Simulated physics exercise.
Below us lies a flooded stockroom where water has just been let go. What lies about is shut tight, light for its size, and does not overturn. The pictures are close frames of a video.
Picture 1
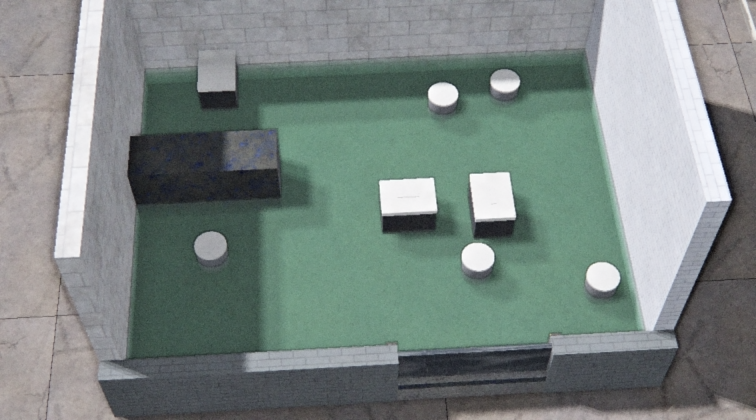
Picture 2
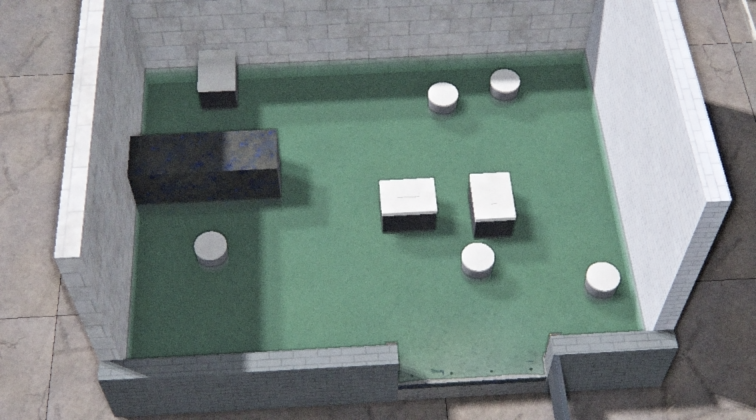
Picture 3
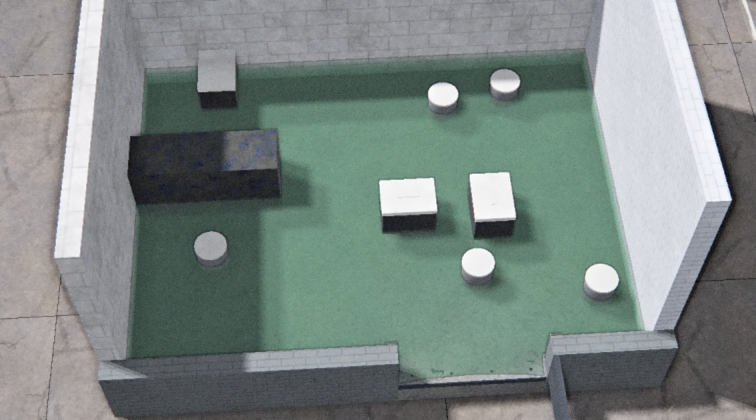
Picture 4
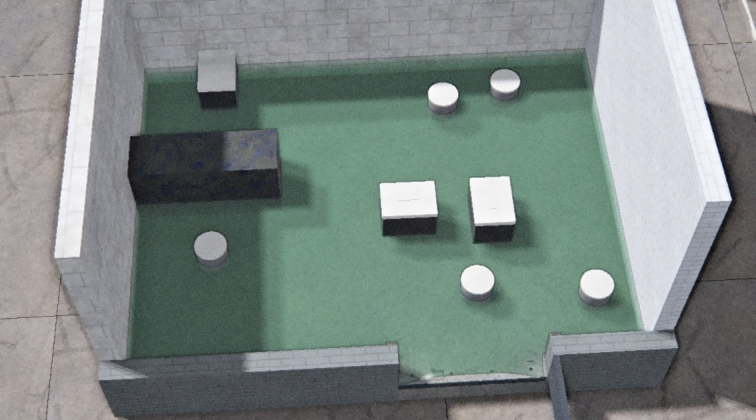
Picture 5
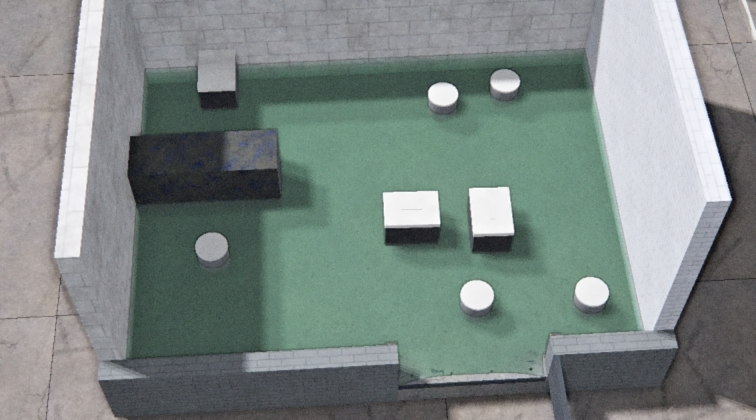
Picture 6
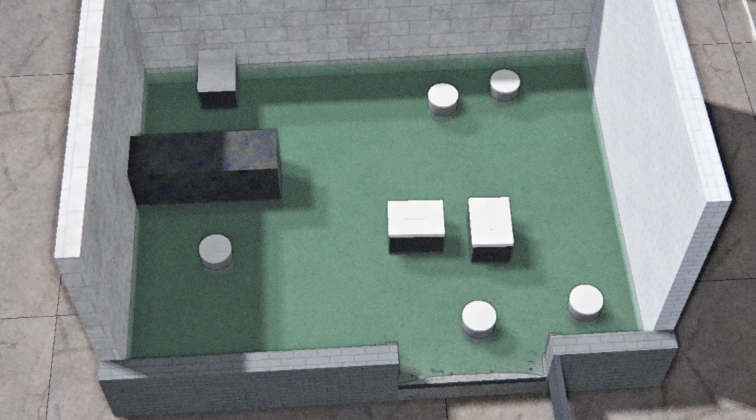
A big dark block sat still in a flooded, walled room as the panel in the front wall opened, then two pale round pails drifted toward the gap and two white-topped boxes shifted slightly forward.
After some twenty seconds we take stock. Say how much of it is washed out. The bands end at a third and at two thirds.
Share: Between one and two thirds.
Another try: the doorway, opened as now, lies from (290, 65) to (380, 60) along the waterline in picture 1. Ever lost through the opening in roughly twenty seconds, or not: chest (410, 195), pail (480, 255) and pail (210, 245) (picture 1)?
In that order: Washed out, no, still in.
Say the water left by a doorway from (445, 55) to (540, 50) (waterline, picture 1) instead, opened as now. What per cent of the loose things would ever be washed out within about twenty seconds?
About 50 per cent.
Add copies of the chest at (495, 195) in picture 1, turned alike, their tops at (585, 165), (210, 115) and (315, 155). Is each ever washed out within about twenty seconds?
As listed: Gone, kept in, yes.
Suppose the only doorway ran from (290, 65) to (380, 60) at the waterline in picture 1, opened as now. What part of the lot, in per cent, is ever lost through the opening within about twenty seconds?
Roughly 60 per cent.
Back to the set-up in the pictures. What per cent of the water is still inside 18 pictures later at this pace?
Some 64 per cent.
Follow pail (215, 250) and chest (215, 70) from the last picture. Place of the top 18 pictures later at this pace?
At about (252, 267) and (247, 76).
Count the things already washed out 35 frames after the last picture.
That makes 4.
A moment on, 1 of 8 are out; 7 afloat.
Next, 4 of 8 are out; 4 afloat.
Later, 4 of 8 are out; 1 afloat.
In the end, 4 of 8 are out; 1 afloat.
